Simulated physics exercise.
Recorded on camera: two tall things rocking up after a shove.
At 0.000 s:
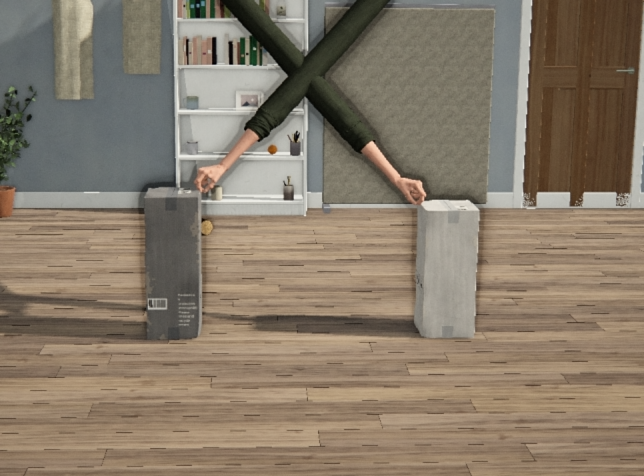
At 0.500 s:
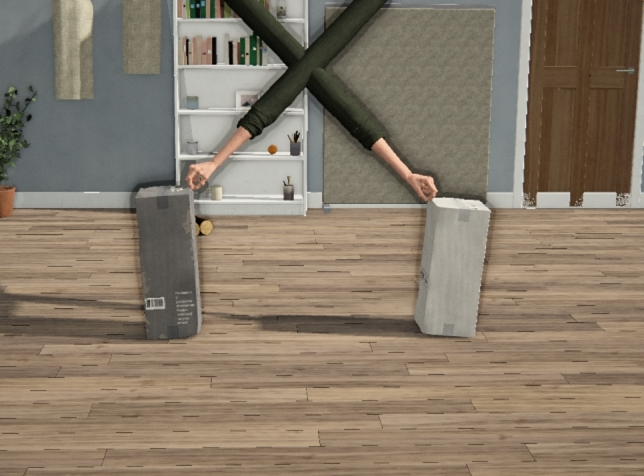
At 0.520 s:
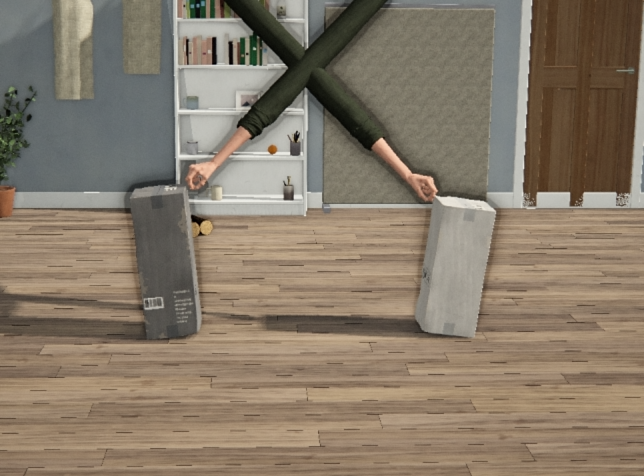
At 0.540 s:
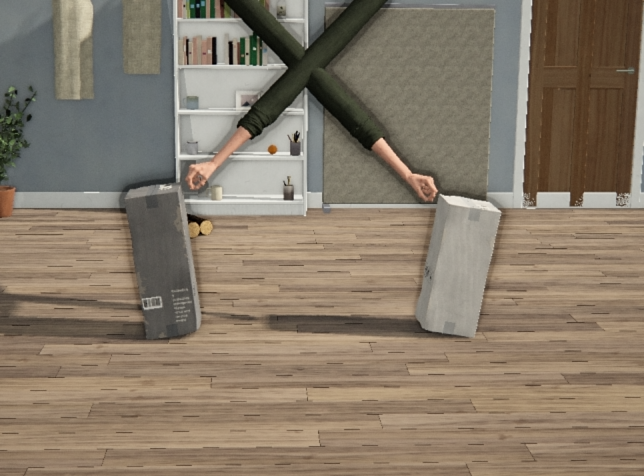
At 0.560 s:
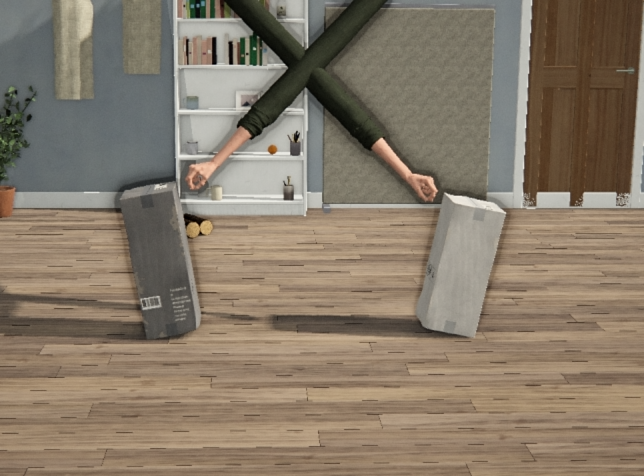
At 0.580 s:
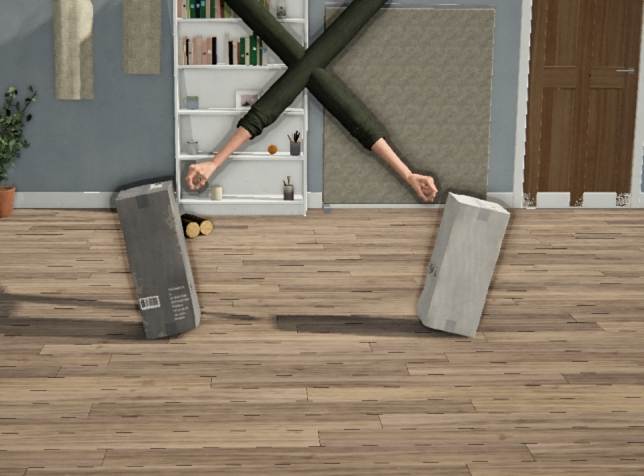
Two crossed arms in dark green sleeves reach down from above into a room with a wooden floor, seen from a fixed, slightly raised view. A dark grey parcel stands upright on the left and a pale box on the right, before a white bookshelf, a beige panel and a brown door. The hands nudge them outward, then stay still while the parcel leans left and the box leans right, both gradually tilting further.
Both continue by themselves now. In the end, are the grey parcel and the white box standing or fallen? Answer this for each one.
At the end, for the grey parcel it's going to be a fall; for the white box it's going to be a fall.
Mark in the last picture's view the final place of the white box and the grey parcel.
(535, 305) and (73, 307).
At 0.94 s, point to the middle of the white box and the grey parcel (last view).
The white box will be at about (507, 273) and the grey parcel at about (121, 263).
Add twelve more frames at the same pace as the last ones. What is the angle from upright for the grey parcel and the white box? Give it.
It would show 30° and 35°.
After 0.94 s, grey parcel 40° off upright near (121, 263); white box 53° off upright near (507, 273).
In the end (2.4 s), the grey parcel topples, near (73, 308); the white box topples, near (535, 305).
